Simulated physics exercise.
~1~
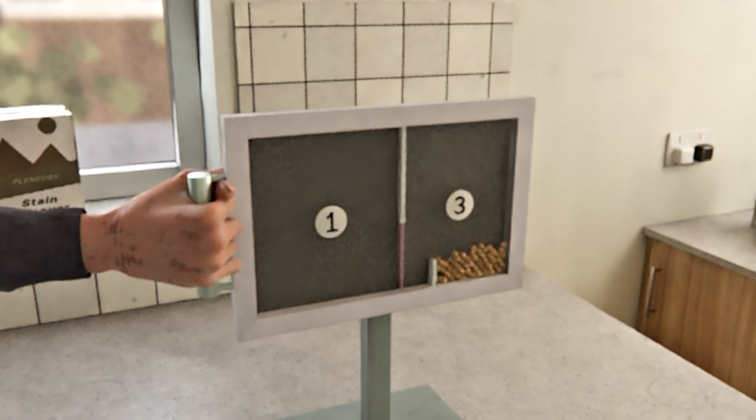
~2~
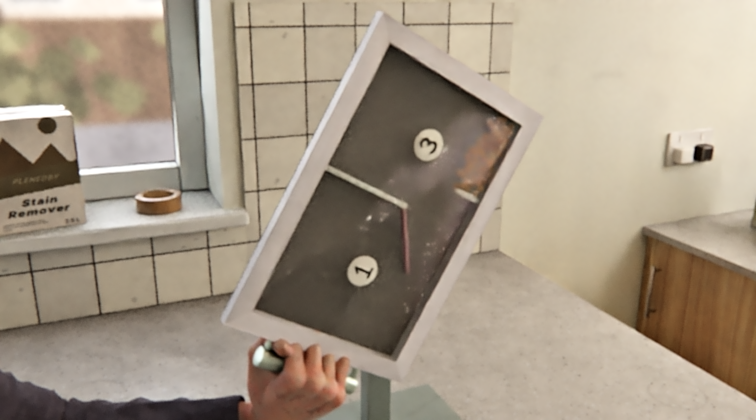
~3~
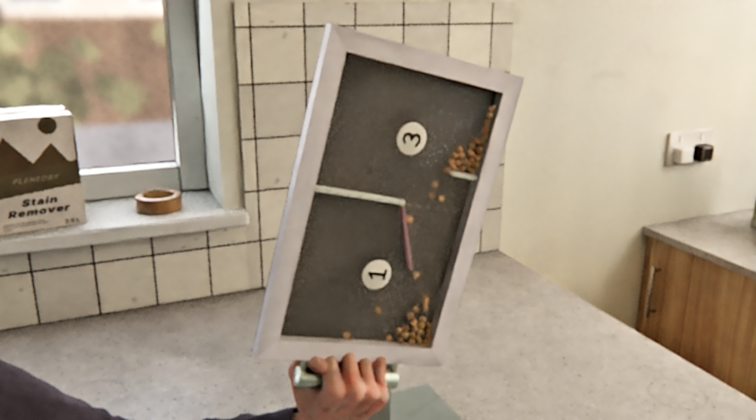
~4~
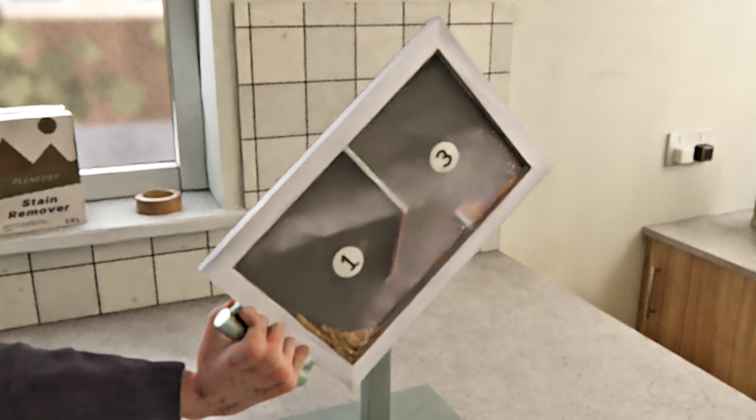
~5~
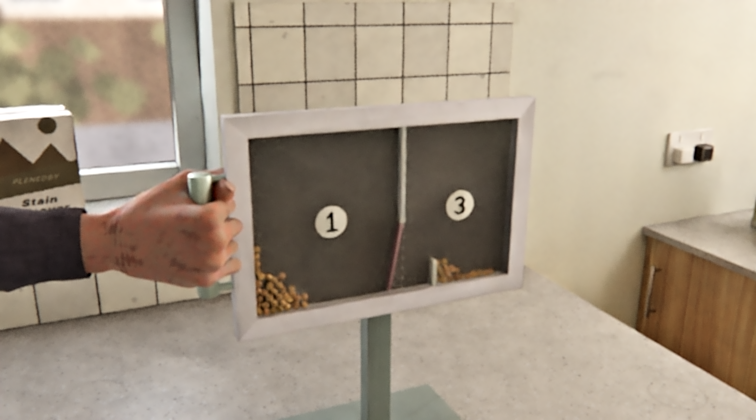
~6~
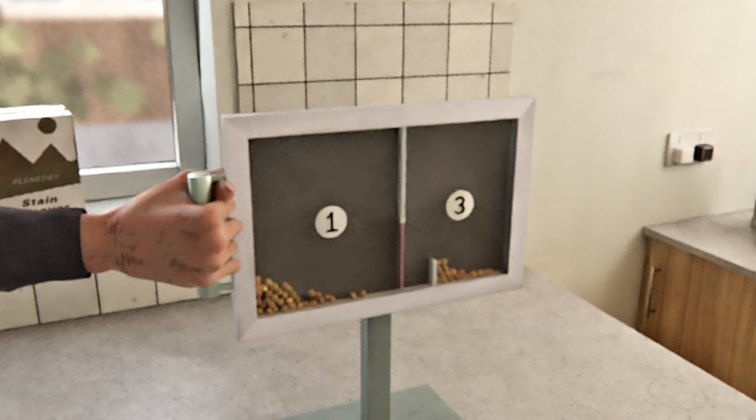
A hand tilts the framed box anticlockwise and back level, leaving beads on both sides.
